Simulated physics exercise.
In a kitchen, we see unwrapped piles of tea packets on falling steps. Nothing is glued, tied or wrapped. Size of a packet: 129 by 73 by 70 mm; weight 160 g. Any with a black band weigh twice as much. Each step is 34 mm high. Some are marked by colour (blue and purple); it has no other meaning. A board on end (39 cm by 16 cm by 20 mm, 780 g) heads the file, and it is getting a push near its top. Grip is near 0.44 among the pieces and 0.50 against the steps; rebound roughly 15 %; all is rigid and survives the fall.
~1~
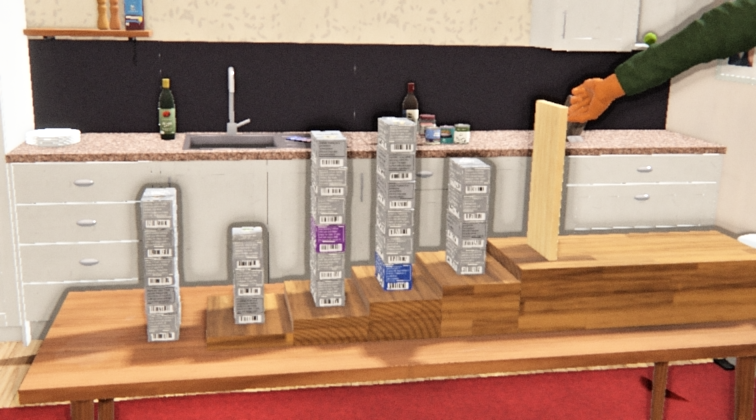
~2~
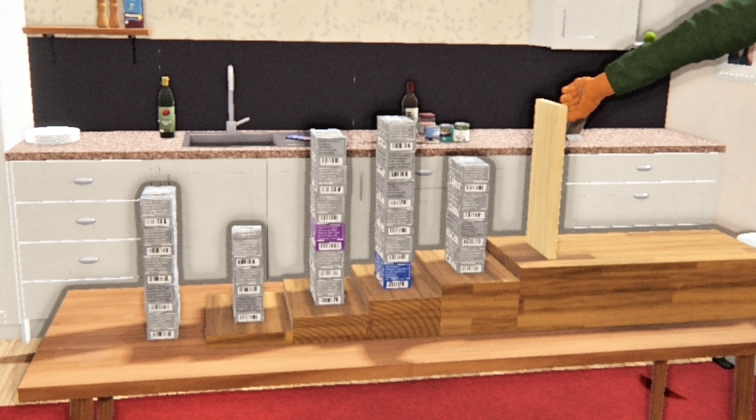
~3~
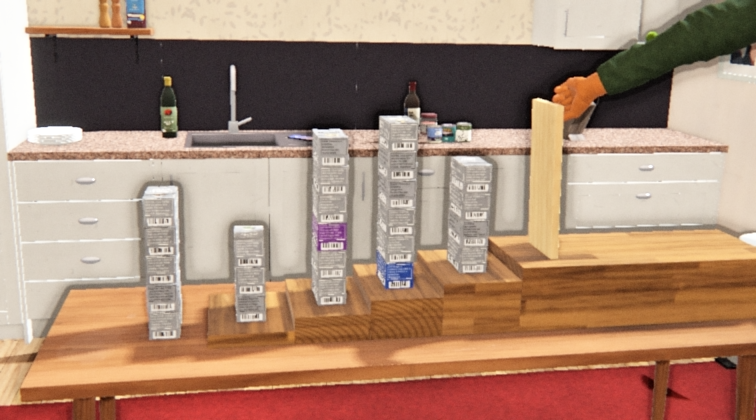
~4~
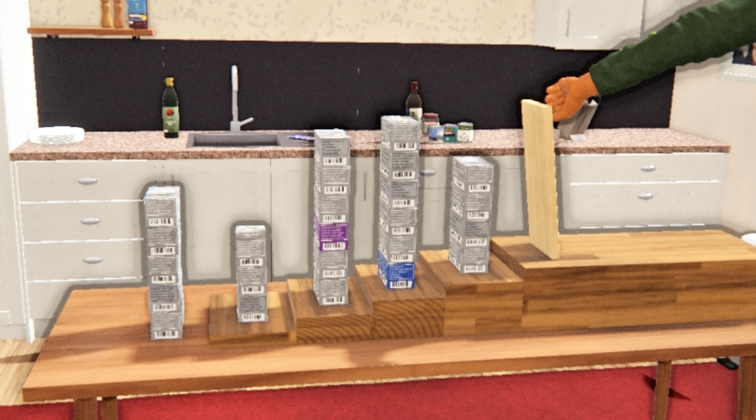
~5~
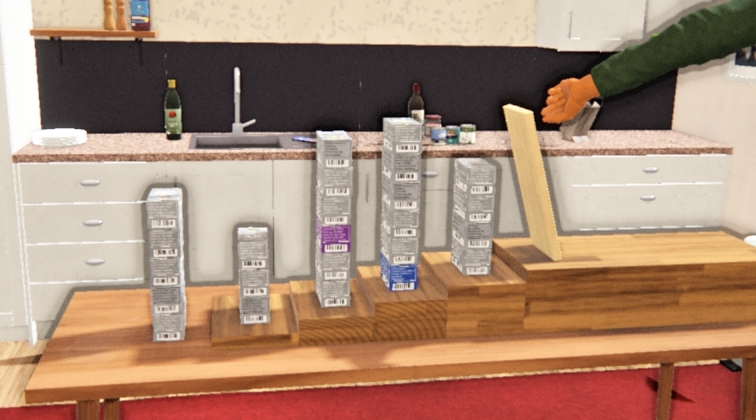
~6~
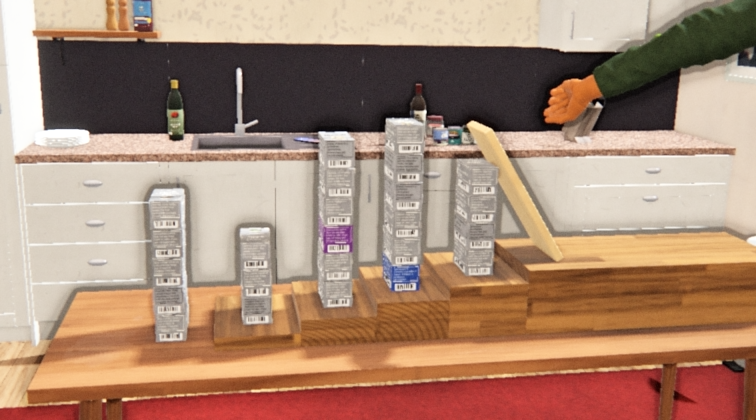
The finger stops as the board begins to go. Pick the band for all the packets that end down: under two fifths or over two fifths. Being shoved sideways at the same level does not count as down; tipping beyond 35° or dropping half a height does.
It comes to upwards of two fifths.
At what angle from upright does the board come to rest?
Some 80° from upright.
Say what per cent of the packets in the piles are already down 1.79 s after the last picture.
By then 90 per cent.
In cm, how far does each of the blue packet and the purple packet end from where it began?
Blue 2, purple 24.
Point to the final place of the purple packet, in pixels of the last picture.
At about (244, 270).
Then, 0.49 s on from the sixth picture, board 73° from upright; 4 of the 24 packets down; blue packet tipped 23°; purple packet tipped 8°.
Then, 0.93 s on from the sixth picture, board 79° from upright; 15 of the 24 packets down; purple packet tipped 15°, 7 cm lower; blue packet displaced 12 mm.
Then, 1.79 s on from the sixth picture, board 79° from upright; 21 of the 24 packets down; purple packet tipped 50°, 9 cm lower; blue packet displaced 12 mm.
Finally, board 79° from upright; 21 of the 24 packets down; purple packet tipped 50°, 9 cm lower; blue packet displaced 12 mm. That is 88 per cent. Seen by the last camera, middles, purple packet near (244, 270), blue packet near (396, 271).
